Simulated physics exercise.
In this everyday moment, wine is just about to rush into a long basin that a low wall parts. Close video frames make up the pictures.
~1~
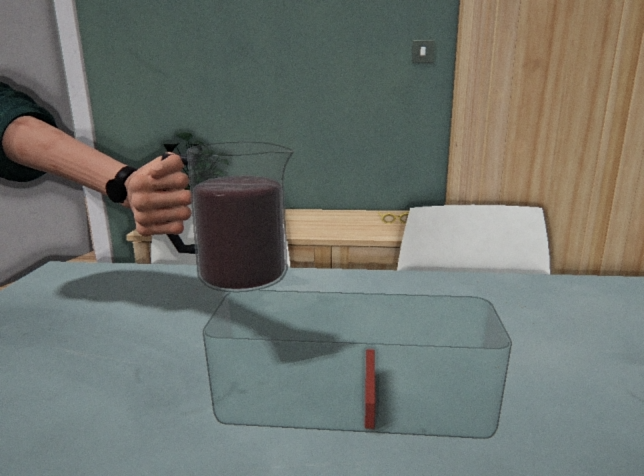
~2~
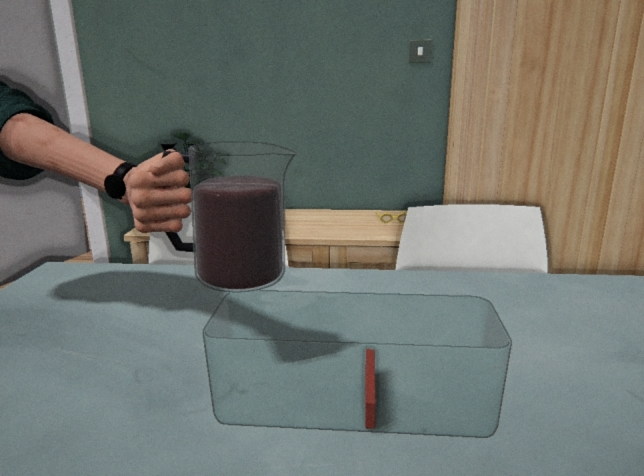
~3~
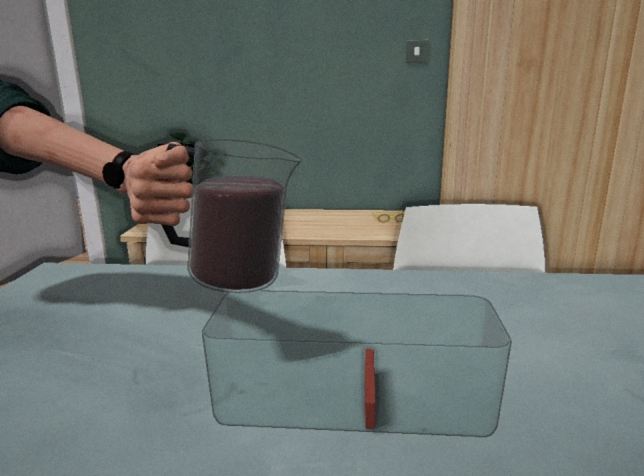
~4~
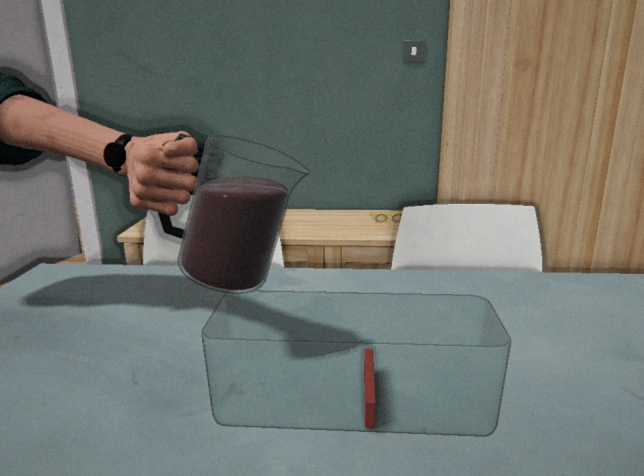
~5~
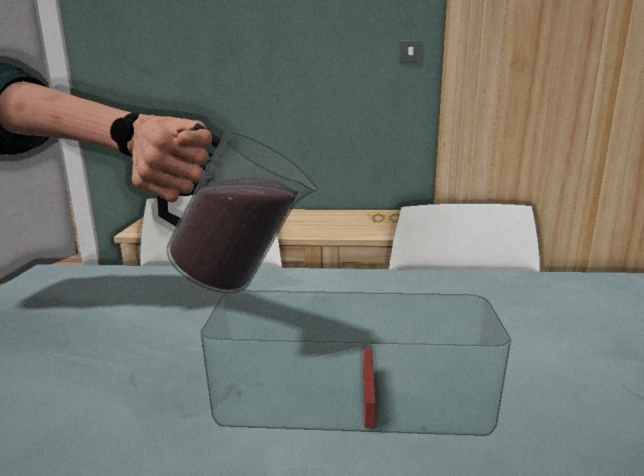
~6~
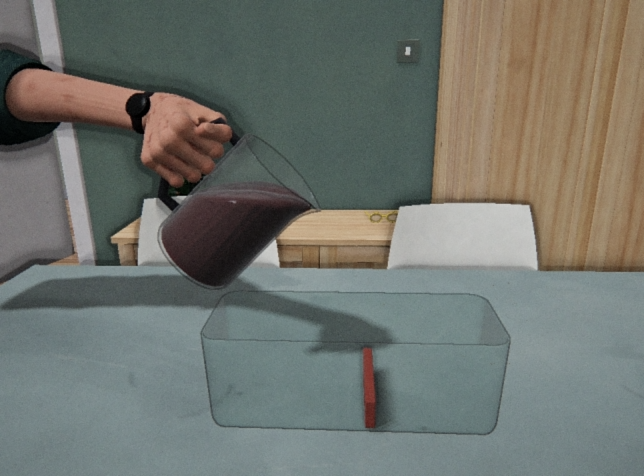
At a pale blue-green table with white chairs behind it, a hand wearing a dark watch holds a clear jug of dark wine upright above a long transparent basin with a low red wall inside. The hand then tilts the jug steadily to the right, and the wine slants toward its spout.
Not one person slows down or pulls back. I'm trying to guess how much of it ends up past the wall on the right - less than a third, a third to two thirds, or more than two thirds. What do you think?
I reckon what ends right of the wall does not reach a third.
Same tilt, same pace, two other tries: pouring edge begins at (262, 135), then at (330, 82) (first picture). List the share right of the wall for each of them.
10 % and 75 %.
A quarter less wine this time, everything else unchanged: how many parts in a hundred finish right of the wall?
The share comes to some 10 parts in a hundred.
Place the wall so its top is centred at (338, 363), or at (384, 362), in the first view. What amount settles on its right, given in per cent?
That'd be about 75 percent for the first and about 0 percent for the other.
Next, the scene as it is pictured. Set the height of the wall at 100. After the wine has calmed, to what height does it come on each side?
Left near 70; right near 30.
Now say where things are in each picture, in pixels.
The first frame shows tilt 0°; pouring edge (293, 150); surface from (198, 184) to (281, 184); the long basin's rim runs from (216, 313) to (500, 322); the wall's top is at (370, 375).
The second frame shows tilt 2°; pouring edge (296, 152); surface from (198, 183) to (282, 185).
The third frame shows tilt 8°; pouring edge (302, 159); surface from (199, 183) to (285, 186).
The fourth frame shows tilt 18°; pouring edge (310, 171); surface from (197, 200) to (290, 188).
The fifth frame shows tilt 31°; pouring edge (317, 189); surface from (189, 209) to (298, 192).
The sixth frame shows tilt 45°; pouring edge (321, 209); surface from (172, 212) to (309, 200).
A moment on, the jug is tipped right over and 64 per cent is still to pour, 12 is left of the wall and 5 right of it.
Next, the jug is tipped right over and 15 per cent is still to pour, 61 is left of the wall and 11 right of it.
Then the jug is tipped right over and 1 per cent is still to pour, 72 is left of the wall and 15 right of it.
Later the jug is tipped right over and 0 per cent is still to pour, 75 is left of the wall and 16 right of it.
In the end 69 per cent lies left of the wall, 22 right of it and 9 outside.
